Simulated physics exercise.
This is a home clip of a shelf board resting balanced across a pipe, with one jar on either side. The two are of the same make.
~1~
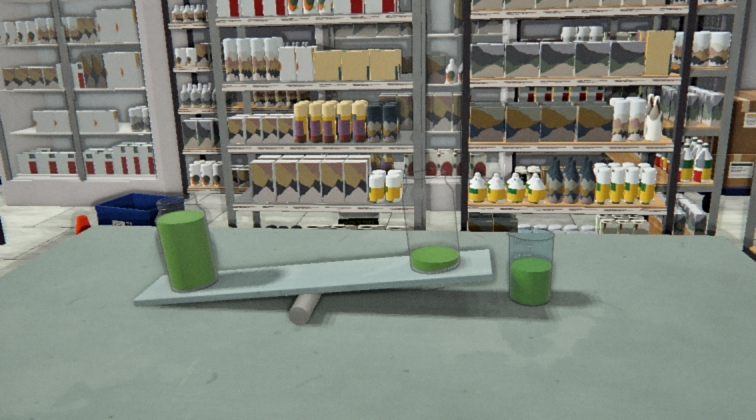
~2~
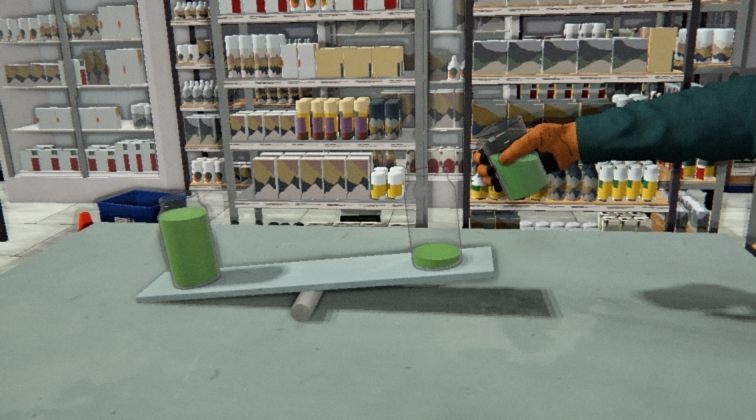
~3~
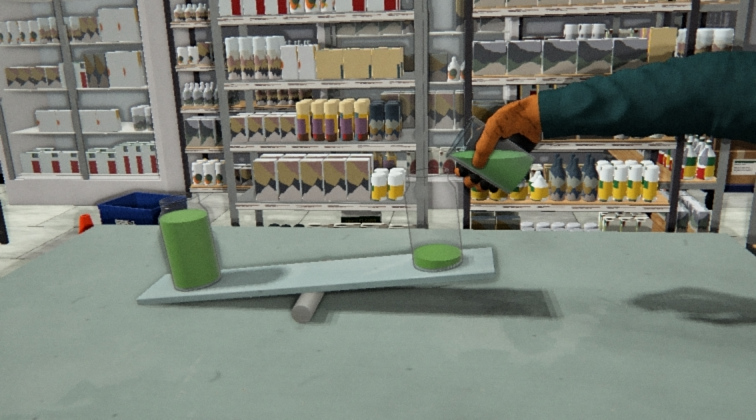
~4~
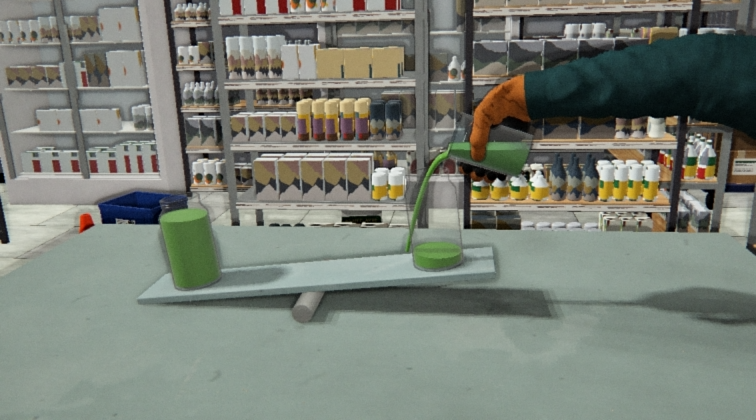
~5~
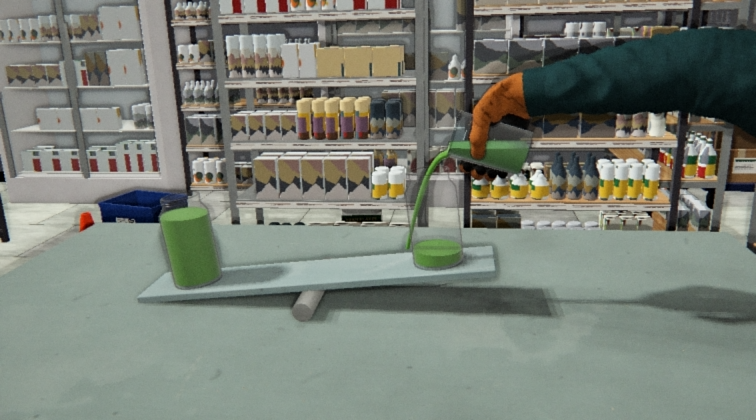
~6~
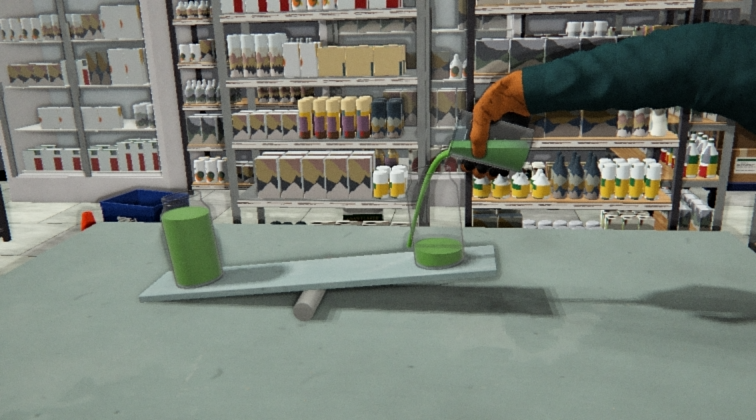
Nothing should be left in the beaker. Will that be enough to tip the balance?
No - most likely it will fail to swap sides.
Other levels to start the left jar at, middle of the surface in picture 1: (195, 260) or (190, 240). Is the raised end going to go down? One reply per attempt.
Result, in order: It tips; it stays put.
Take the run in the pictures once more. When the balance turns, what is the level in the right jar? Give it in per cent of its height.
Estimate: Around 75 per cent.
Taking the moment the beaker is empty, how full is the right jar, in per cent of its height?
35 %.
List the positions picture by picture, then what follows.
In the first frame, all is still; beaker (531, 265) about half full; right jar (430, 218) nearly empty, raised; left jar (186, 240) about three quarters full, on the low side.
The second frame shows the hand lifts the beaker; pipe (302, 310); right jar nearly empty, surface at (437, 252).
In the third frame, the beaker is brought over; beaker (490, 155) tipped 55° with all of its load; right jar (433, 216) nearly empty.
In the fourth frame, a stream runs into the right jar; pipe (303, 311); right jar nearly empty, surface at (437, 250); left jar about three quarters full, surface at (184, 216).
In the fifth frame, a stream runs into the right jar; beaker (489, 143) tipped 75° with nearly all of its load; right jar (433, 215) nearly empty.
In the sixth frame, a stream runs into the right jar; pipe (305, 309); right jar nearly empty, surface at (439, 246); left jar about three quarters full, surface at (185, 214).
Soon after, the right jar is about a quarter full; the shelf board leans as before.
Later, the right jar is about a third full; the shelf board leans as before.
In the end, the right jar is about a third full; the shelf board leans as before.
